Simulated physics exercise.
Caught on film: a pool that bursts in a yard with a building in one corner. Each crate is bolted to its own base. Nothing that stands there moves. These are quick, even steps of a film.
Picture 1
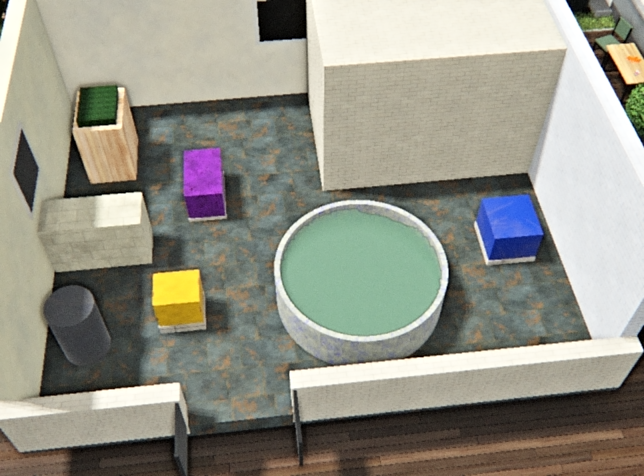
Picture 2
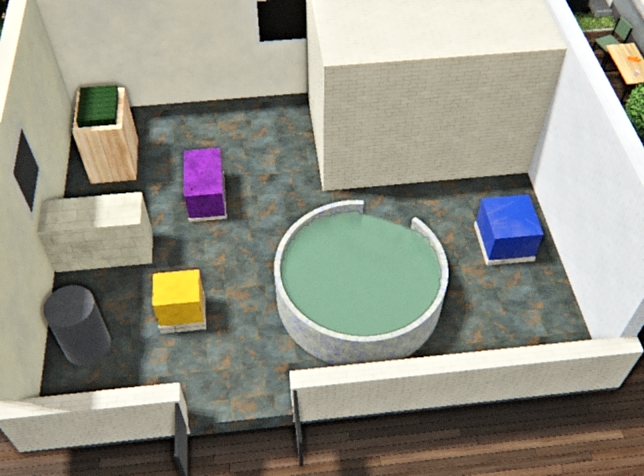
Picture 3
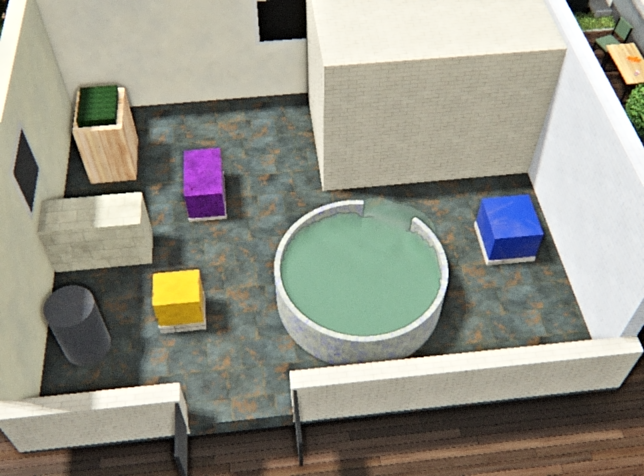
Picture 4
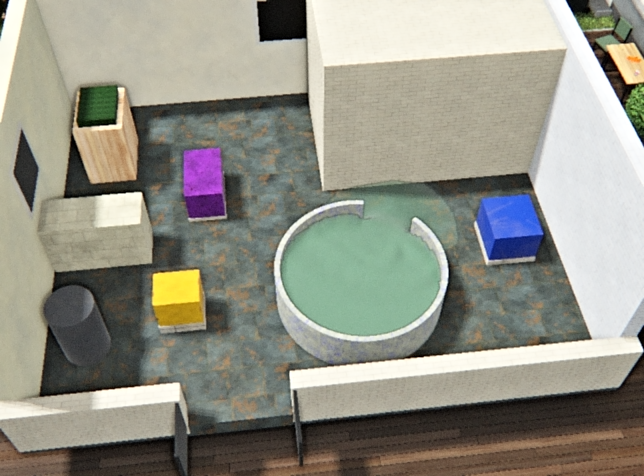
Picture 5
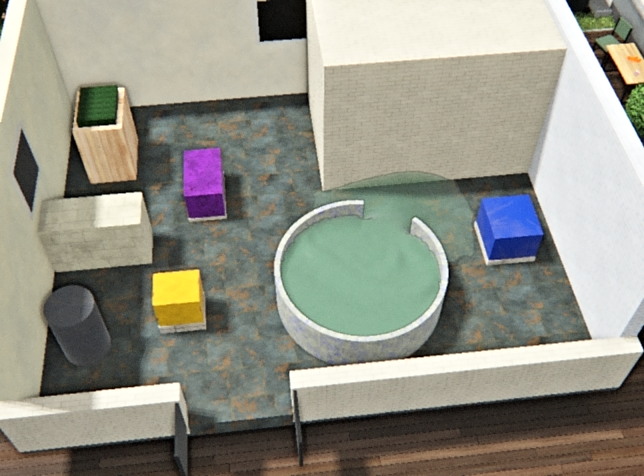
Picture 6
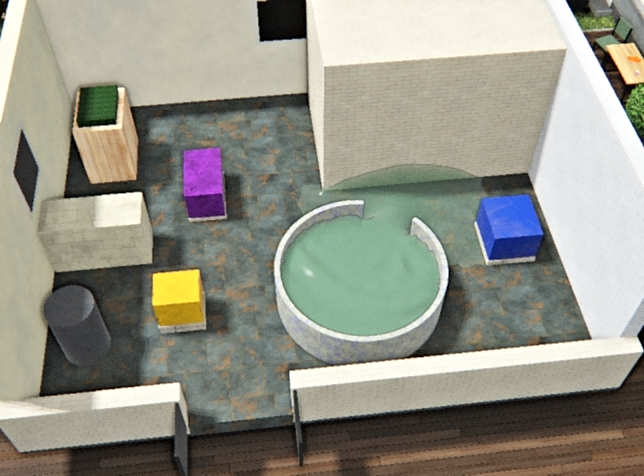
A large pale block of a building fills the back right corner of a walled yard with a dark mottled floor, seen from above by a still camera. A round pool of green water stands before it, with a blue cube to its right and purple and yellow cubes to its left. The pool's far rim breaks open, and water pours through the gap, spreading toward the building and rightward.
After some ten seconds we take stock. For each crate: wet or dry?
In the end: The yellow crate escapes dry; the blue crate is wetted; the purple crate is wetted.
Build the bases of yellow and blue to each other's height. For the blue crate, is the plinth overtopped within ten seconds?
One by one: Blue crate ends up wet.
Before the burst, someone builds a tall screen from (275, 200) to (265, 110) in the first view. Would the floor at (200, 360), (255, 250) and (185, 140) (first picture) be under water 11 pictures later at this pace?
One after the other: Clear, wet, dry.
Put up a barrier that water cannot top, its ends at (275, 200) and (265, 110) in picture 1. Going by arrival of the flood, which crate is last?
The yellow one.
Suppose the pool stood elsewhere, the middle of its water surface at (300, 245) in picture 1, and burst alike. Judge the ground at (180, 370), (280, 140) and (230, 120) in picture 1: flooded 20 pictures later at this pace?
In turn: Dry, awash, awash.
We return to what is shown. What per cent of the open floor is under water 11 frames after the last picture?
Near 30 in a hundred.
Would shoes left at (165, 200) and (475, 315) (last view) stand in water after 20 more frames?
In turn: No water, under water.
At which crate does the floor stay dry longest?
I say the crate marked yellow.
A moment on, water covers 15 % of the floor; the yellow crate not reached, the blue crate water round its plinth, the purple crate not reached.
Next, water covers 30 % of the floor; the yellow crate not reached, the blue crate water round its plinth, the purple crate water round its plinth.
Then, water covers 50 % of the floor; the yellow crate water round its plinth, the blue crate water round its plinth, the purple crate water round its plinth.
Later, water covers 70 % of the floor; the yellow crate water round its plinth, the blue crate water round its plinth, the purple crate water round its plinth.
In the end, water covers 95 % of the floor; the yellow crate stayed above the water, the blue crate was topped, the purple crate was topped.
